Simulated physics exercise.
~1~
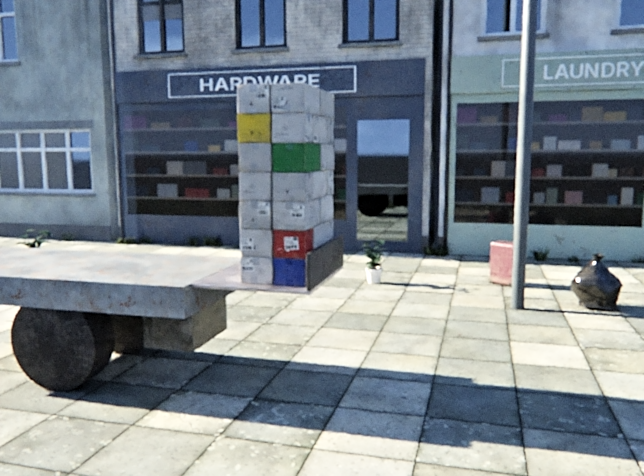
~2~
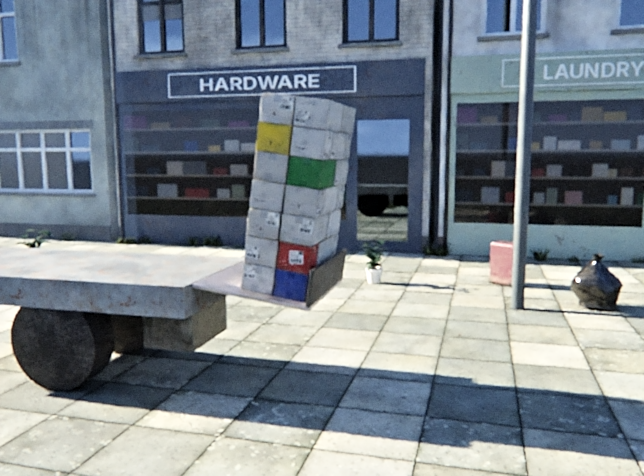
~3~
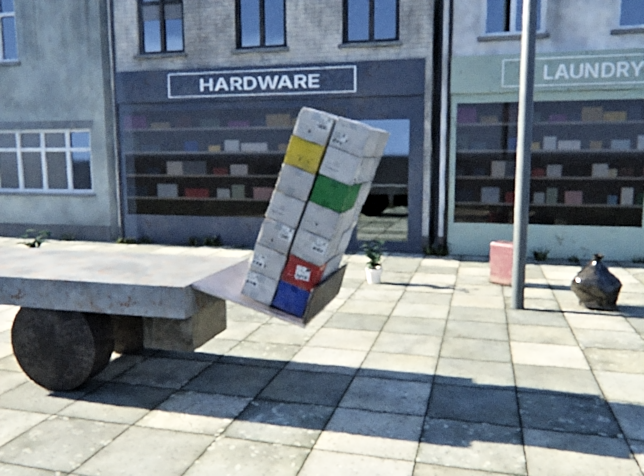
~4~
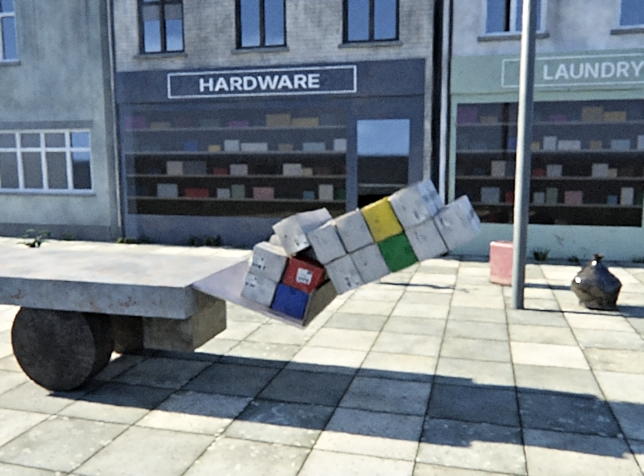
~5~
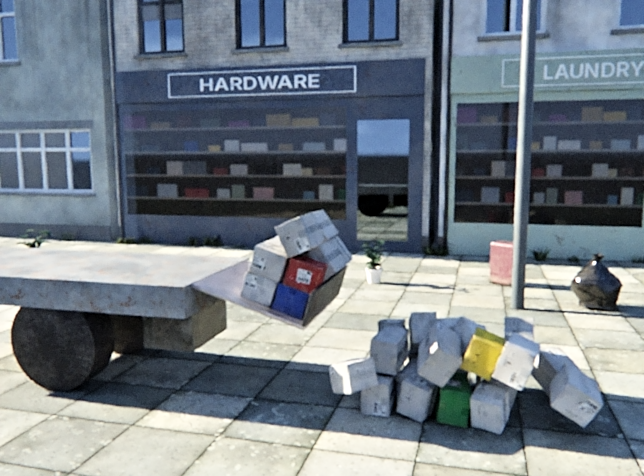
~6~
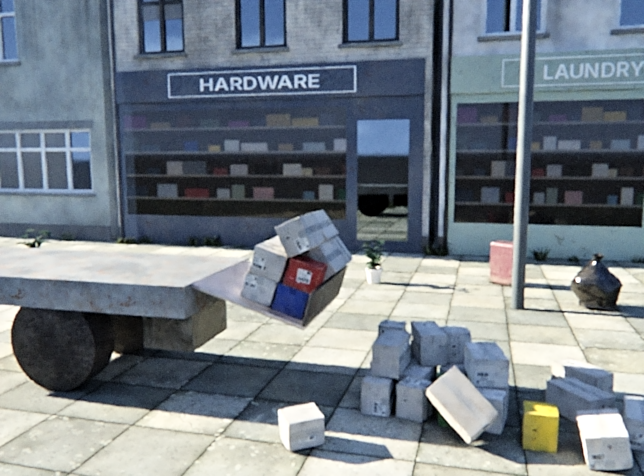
In the video, a flap at the end of a flat-bed tilts down to the right and its tall stack of parcels leans and topples, spilling the yellow, green and many white ones onto the paving, while the red, blue and several white parcels stay on the flap.
